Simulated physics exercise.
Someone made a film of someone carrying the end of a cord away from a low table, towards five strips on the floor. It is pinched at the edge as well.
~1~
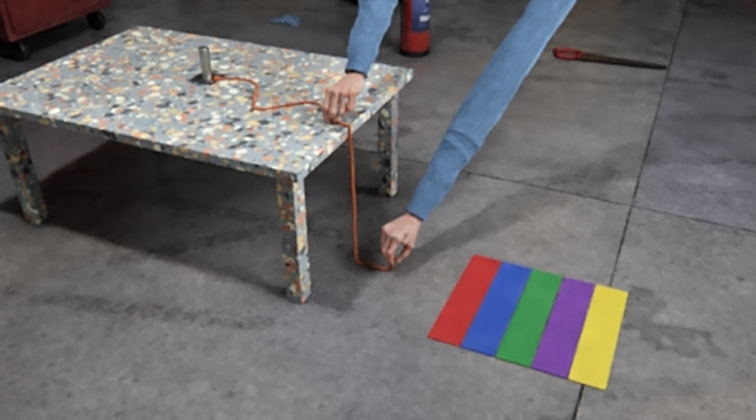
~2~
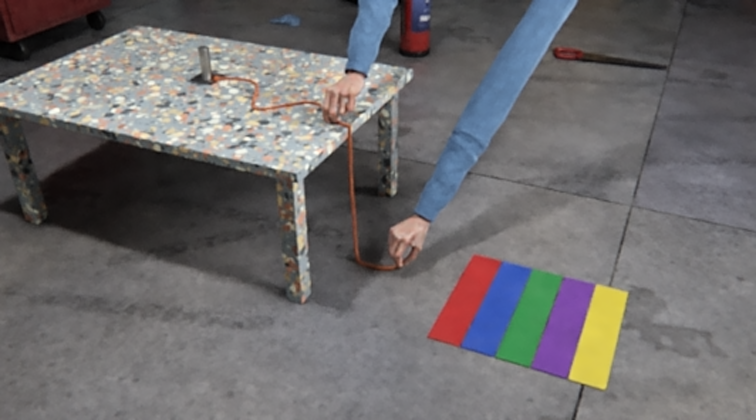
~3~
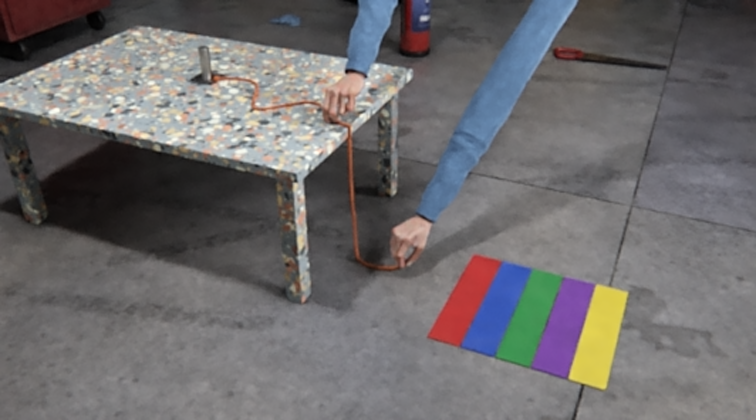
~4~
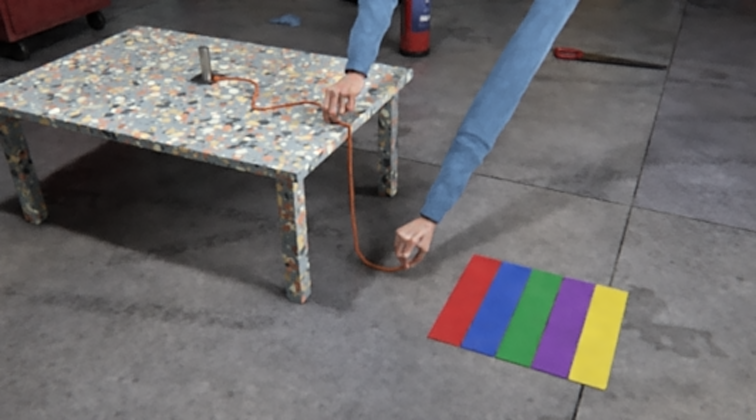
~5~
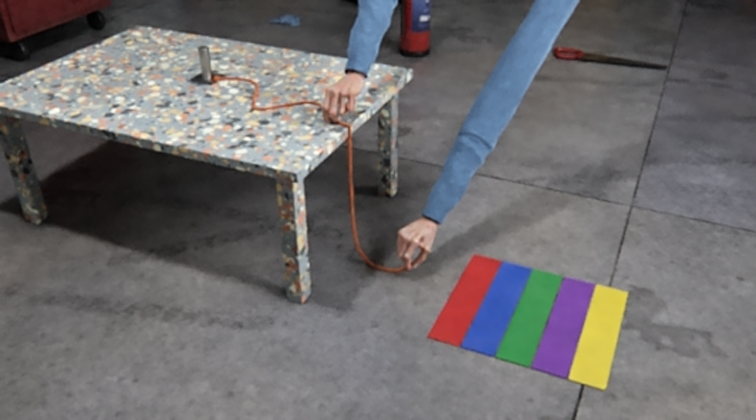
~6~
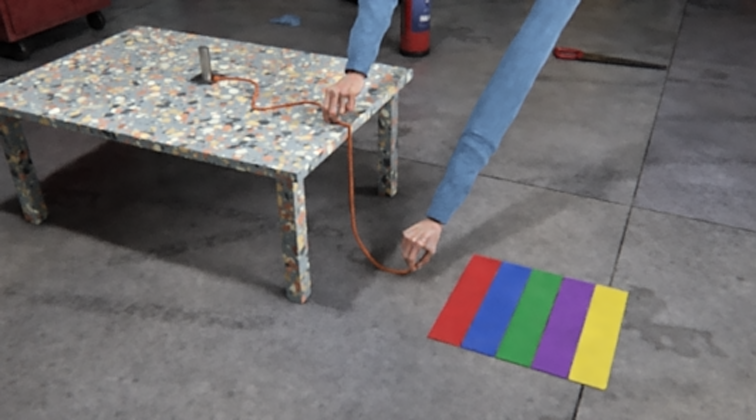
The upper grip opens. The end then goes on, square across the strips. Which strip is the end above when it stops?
The purple one.
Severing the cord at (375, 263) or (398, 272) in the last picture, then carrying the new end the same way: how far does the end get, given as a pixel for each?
The places are (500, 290) and (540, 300).
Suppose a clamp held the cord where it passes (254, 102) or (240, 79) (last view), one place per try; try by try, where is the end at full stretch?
(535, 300) and (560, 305).
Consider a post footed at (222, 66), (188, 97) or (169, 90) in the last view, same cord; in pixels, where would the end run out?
It works out at around (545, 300), (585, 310) and (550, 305) for the three tries.
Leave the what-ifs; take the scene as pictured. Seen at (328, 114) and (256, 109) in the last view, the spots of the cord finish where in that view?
The first moves to (370, 139), the second to (296, 105).
A little later, end near (496, 288); over blue.
Next, end near (540, 300); over green.
When it is tight, end near (567, 307); over purple. It gets as far as the purple strip.
